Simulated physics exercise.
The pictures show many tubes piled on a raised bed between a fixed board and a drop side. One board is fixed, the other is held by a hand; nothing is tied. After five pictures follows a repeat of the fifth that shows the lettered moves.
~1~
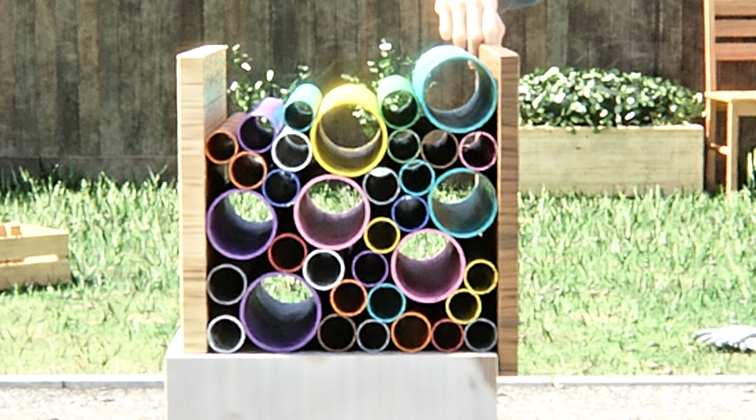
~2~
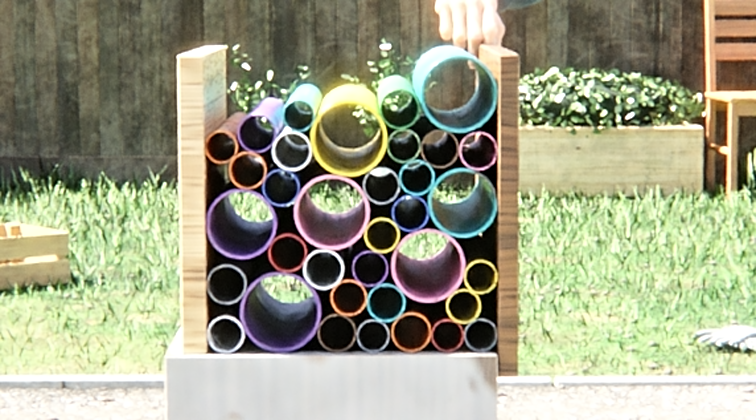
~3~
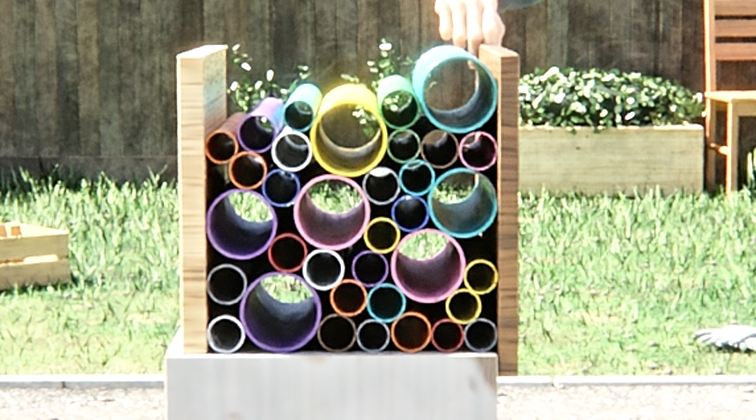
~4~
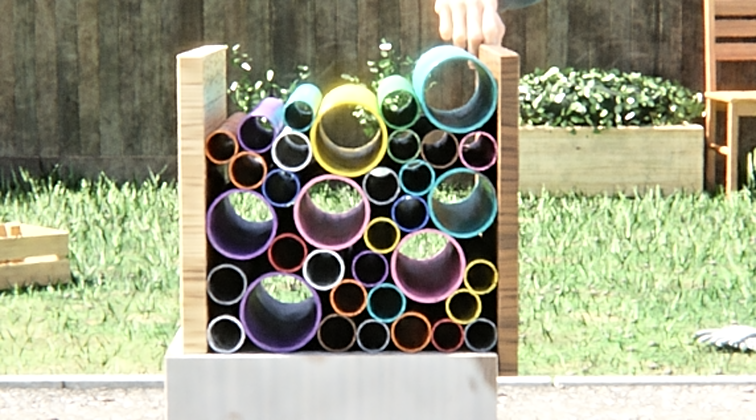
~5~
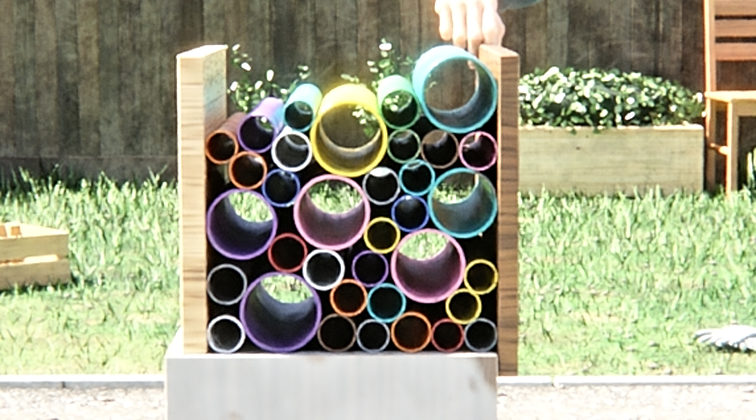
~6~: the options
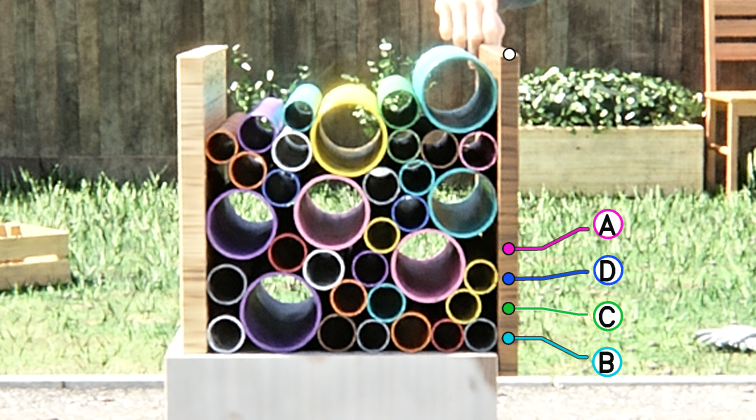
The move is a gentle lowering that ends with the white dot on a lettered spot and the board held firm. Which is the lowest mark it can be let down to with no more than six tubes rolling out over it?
The last mark within the limit is A.
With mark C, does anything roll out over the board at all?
Yes.
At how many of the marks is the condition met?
One of them.
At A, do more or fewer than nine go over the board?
It loses fewer than nine.
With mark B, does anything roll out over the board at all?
Yes.
On the copy, A at (509, 248); B at (508, 339); C at (509, 308); D at (509, 279); the white dot at (509, 54).
On A. First, top of the board (498, 138).
Then, top of the board (497, 234).
Finally, top of the board (497, 248), two out over the board.
By contrast, B more than six out over the board; C more than six out over the board; D more than six out over the board.
